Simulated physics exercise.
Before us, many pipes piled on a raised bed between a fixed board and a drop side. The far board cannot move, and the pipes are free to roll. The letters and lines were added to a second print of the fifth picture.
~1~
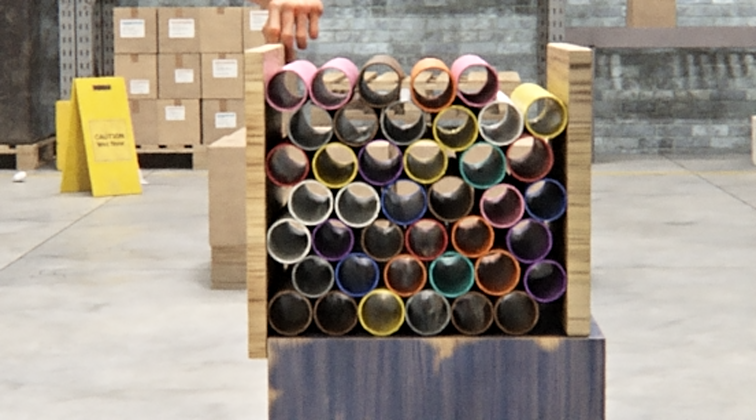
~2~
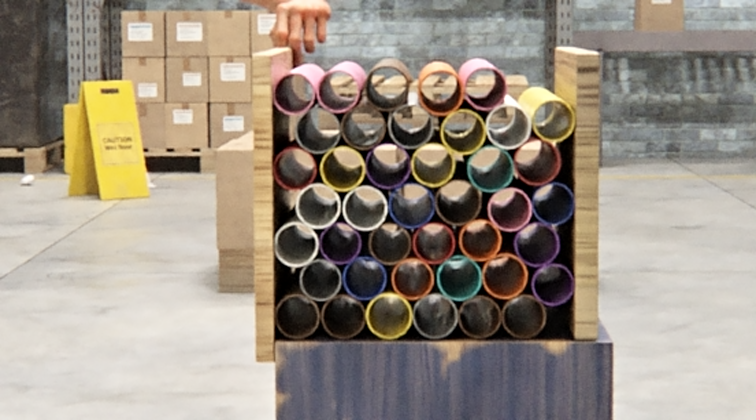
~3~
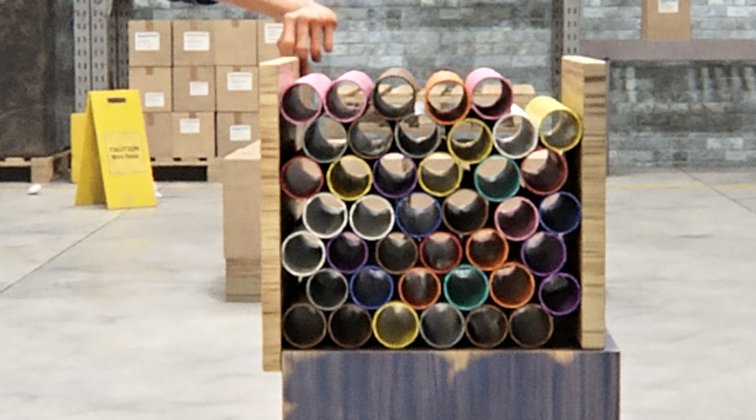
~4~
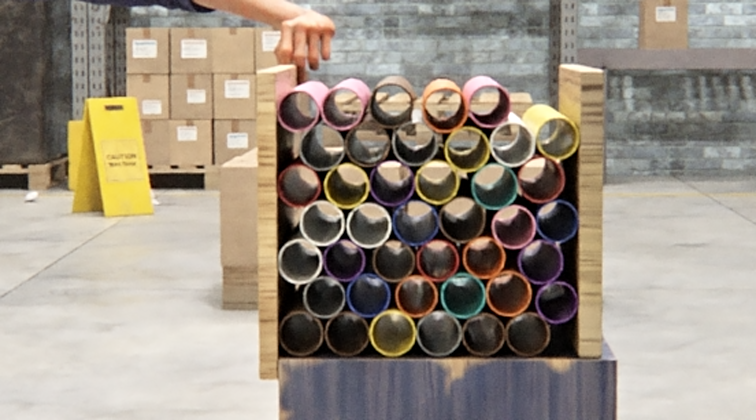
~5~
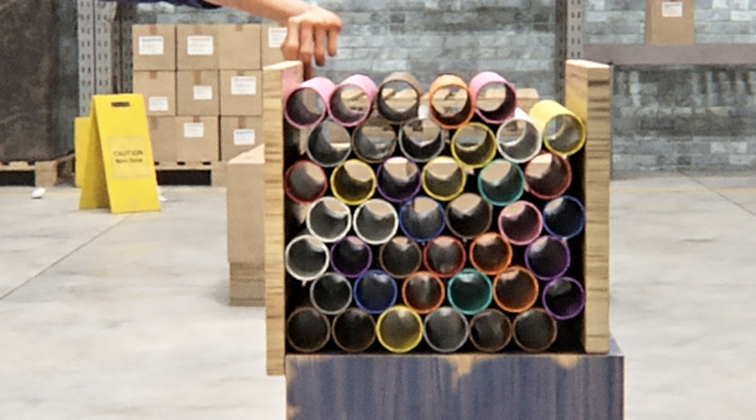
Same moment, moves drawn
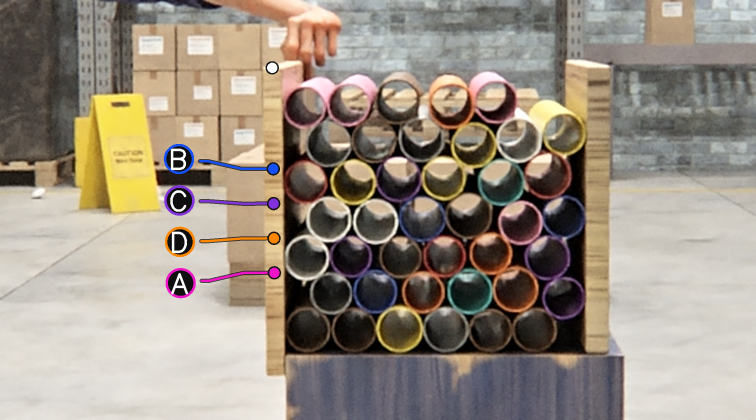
In a warehouse with a grey brick wall, seen straight on, stacked cardboard boxes and a yellow caution sign stand at the left. Open-ended pipes in white, pink, yellow, red, blue, purple and other colours fill the space between two upright wooden boards on a worn bluish block. A hand stays above the top left pipes, which show no clear movement, while the camera wavers slightly, mostly leftward and upward.
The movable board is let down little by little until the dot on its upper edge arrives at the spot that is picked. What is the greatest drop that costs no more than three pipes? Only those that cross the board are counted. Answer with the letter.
At most to C.
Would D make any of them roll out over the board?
Yes, at D.
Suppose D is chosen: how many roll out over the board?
At D the number is four.
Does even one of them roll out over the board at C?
At C: Yes.
On the marked copy, A at (275, 273); B at (274, 169); C at (274, 203); D at (274, 238); the white dot at (272, 68).
Following C. Soon after the start, top of the board (283, 130).
Later, top of the board (284, 200).
In the end, top of the board (284, 203), one out over the board.
As for the rest, A four out over the board; B none out over the board; D four out over the board.
